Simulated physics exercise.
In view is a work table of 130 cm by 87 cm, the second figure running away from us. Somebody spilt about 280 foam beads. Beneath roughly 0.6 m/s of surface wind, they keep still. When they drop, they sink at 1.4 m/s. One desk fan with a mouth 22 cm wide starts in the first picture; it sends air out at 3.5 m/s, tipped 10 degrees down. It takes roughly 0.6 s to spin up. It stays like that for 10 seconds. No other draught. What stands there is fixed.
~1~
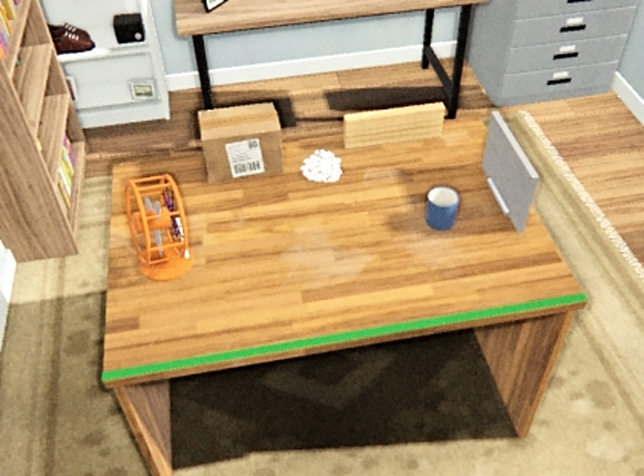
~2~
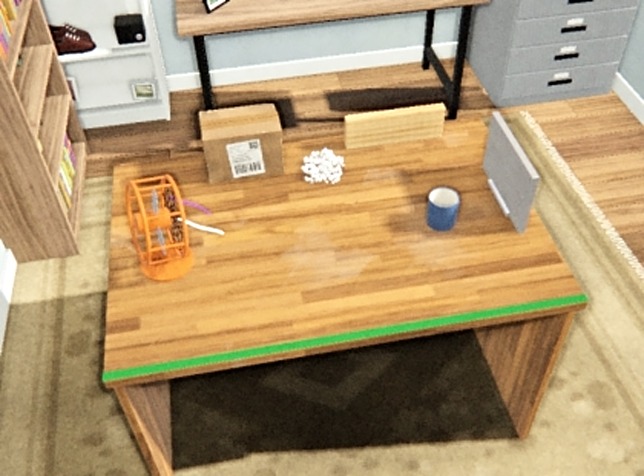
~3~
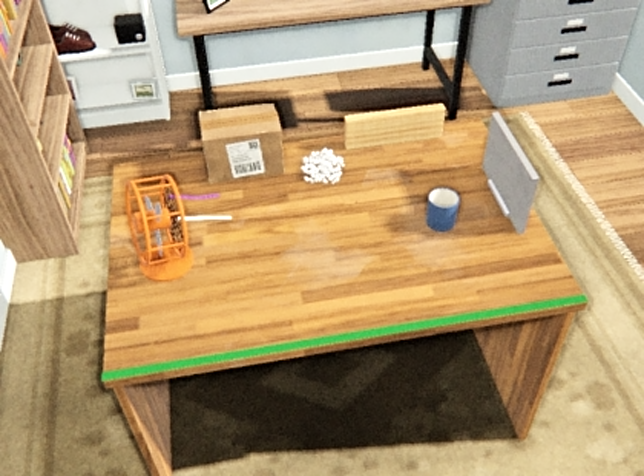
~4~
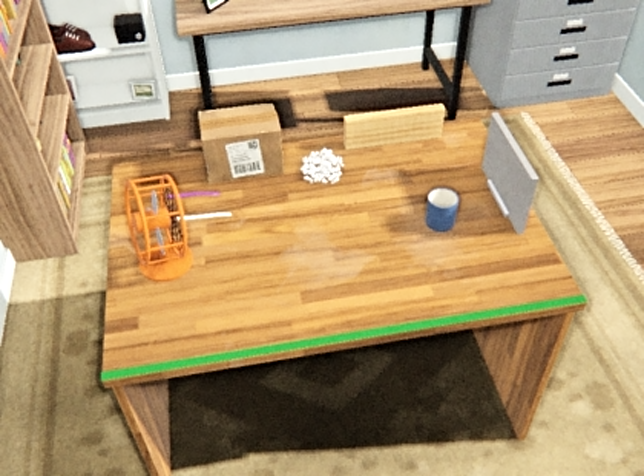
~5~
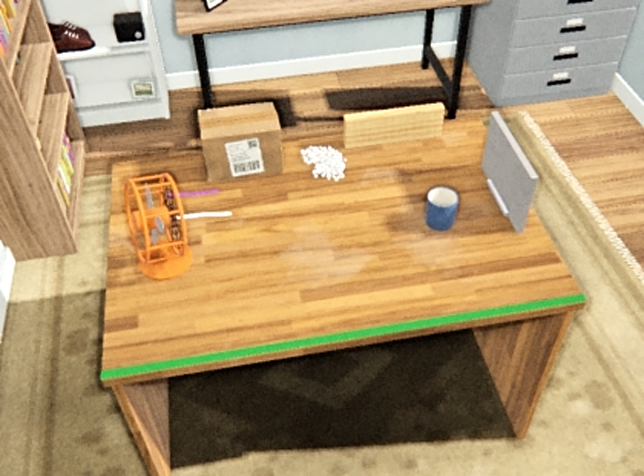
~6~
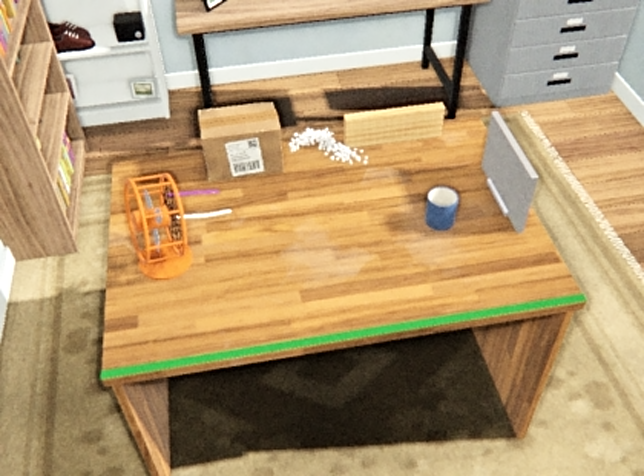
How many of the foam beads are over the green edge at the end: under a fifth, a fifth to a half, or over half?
The fan should leave under one fifth past that edge.
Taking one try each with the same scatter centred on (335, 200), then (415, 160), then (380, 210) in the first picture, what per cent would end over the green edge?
Going through the three spots in order, you'd get 25 percent, 0 percent and 70 percent.
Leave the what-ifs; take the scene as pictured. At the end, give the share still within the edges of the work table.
I'd say close to 5 percent.
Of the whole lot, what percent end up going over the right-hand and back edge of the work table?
10 % right-hand, 80 % back.
Then, 1.2 s after the last picture, 0 % are over the green edge; 96 % have settled or left.
Then, 2.4 s after the last picture, 0 % are over the green edge; 96 % have settled or left.
Then, 4.7 s after the last picture, 0 % are over the green edge; 96 % have settled or left.
Then, 9.2 s after the last picture, at the end, 0 % are over the green edge.
